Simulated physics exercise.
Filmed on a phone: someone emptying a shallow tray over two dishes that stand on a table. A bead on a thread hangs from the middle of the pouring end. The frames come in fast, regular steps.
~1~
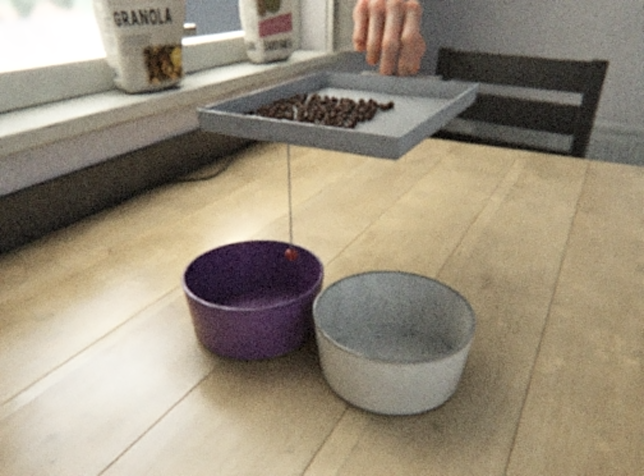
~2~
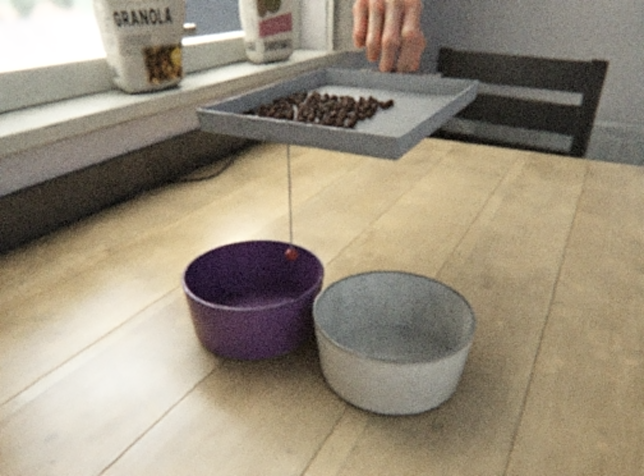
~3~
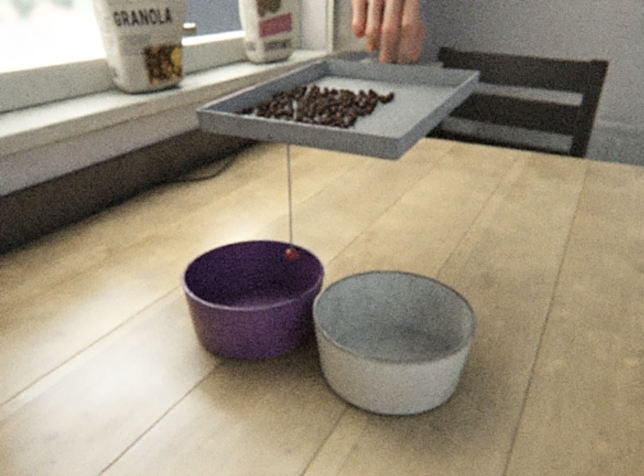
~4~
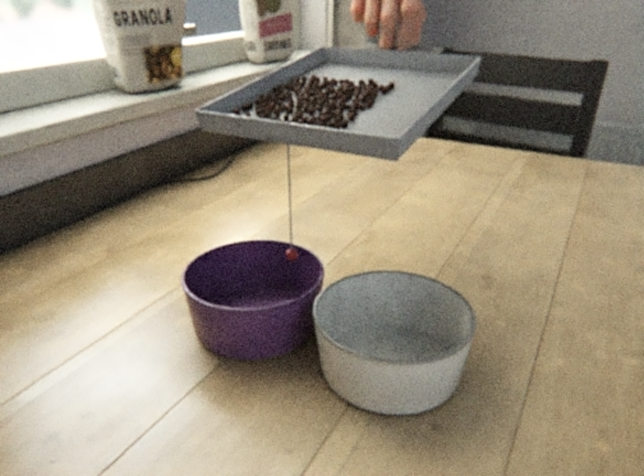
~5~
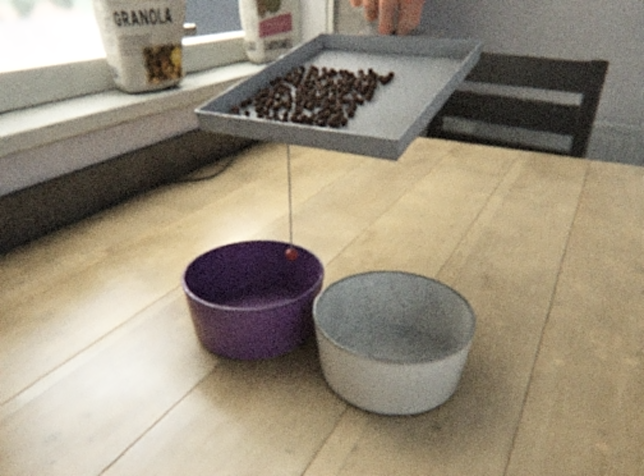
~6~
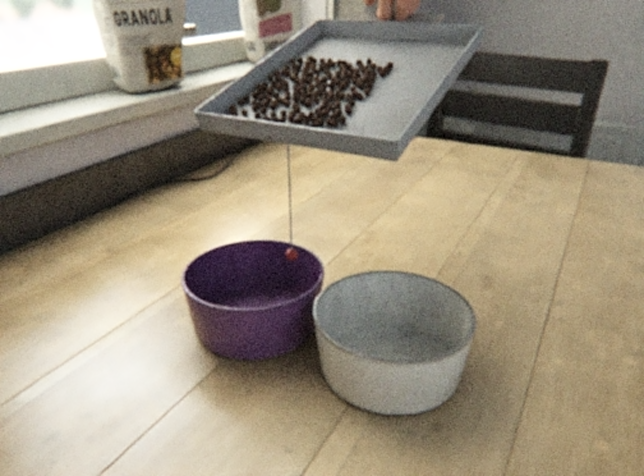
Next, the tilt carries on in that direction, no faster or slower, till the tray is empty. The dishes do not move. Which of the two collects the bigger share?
The left-hand one ends fuller.
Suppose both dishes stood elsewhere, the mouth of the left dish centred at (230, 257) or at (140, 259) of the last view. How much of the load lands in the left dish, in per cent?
In turn 30 and 10 in a hundred.
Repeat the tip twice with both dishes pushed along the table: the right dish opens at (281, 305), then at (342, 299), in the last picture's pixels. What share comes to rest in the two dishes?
Roughly 90 per cent, and 80 per cent.
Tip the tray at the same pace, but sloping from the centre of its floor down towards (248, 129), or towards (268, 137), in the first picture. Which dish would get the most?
In turn: Left; the left dish.
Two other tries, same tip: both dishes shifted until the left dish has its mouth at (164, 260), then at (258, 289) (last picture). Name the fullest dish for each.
The first try: The right-hand dish. The second: Left.
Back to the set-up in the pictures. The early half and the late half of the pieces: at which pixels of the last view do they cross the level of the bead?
Early half (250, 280), late half (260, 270).
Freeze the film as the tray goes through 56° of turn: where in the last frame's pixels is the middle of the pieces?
At about (273, 111).
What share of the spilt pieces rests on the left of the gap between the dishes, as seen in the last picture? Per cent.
Some 90 per cent.
Soon, tray tipped steeply; nearly all on the tray; a stray few in the air.
A while on, tray tipped right over; nearly all on the tray; a stray few in the left dish; a stray few in the air.
Towards the end, tray tipped past a quarter turn; about a quarter in the right dish; about half in the left dish; about a quarter outside both.
Finally, tray tipped past a quarter turn; about a quarter in the right dish; about half in the left dish; about a quarter outside both.
